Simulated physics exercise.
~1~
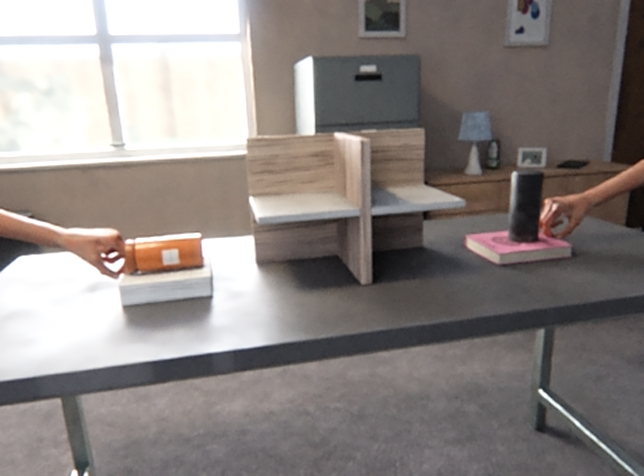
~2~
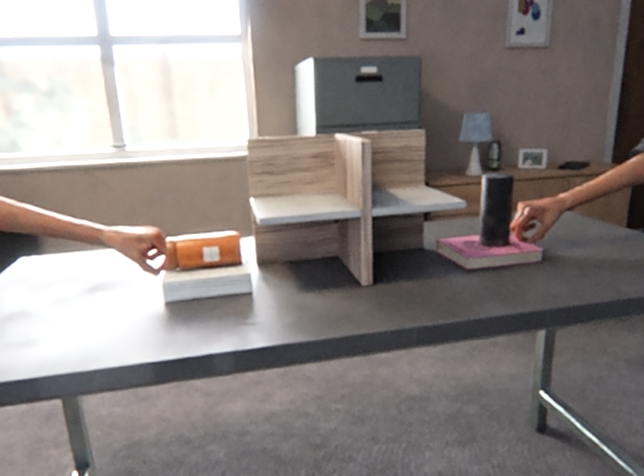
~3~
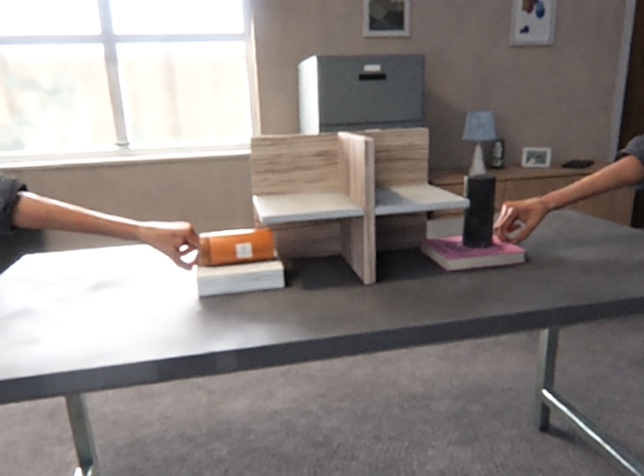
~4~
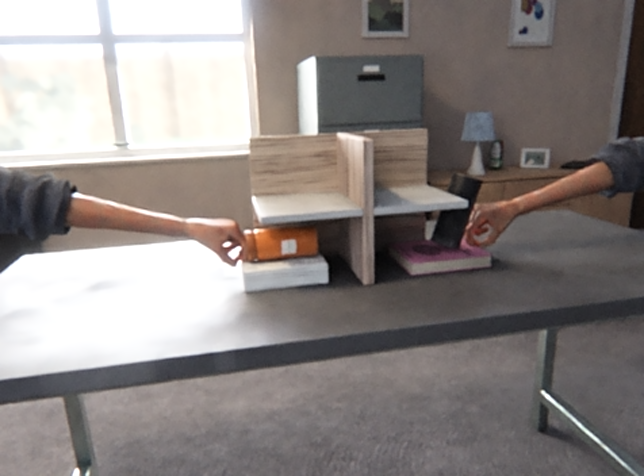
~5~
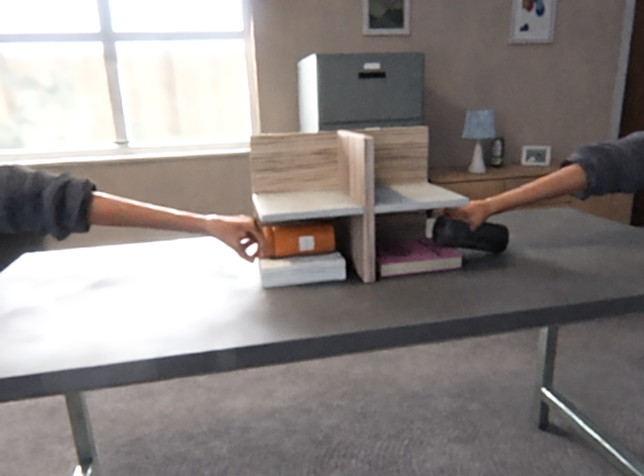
Upright black cylinder on a pink book tipping over against a low shelf while an orange jar slides under, hands pushing both.
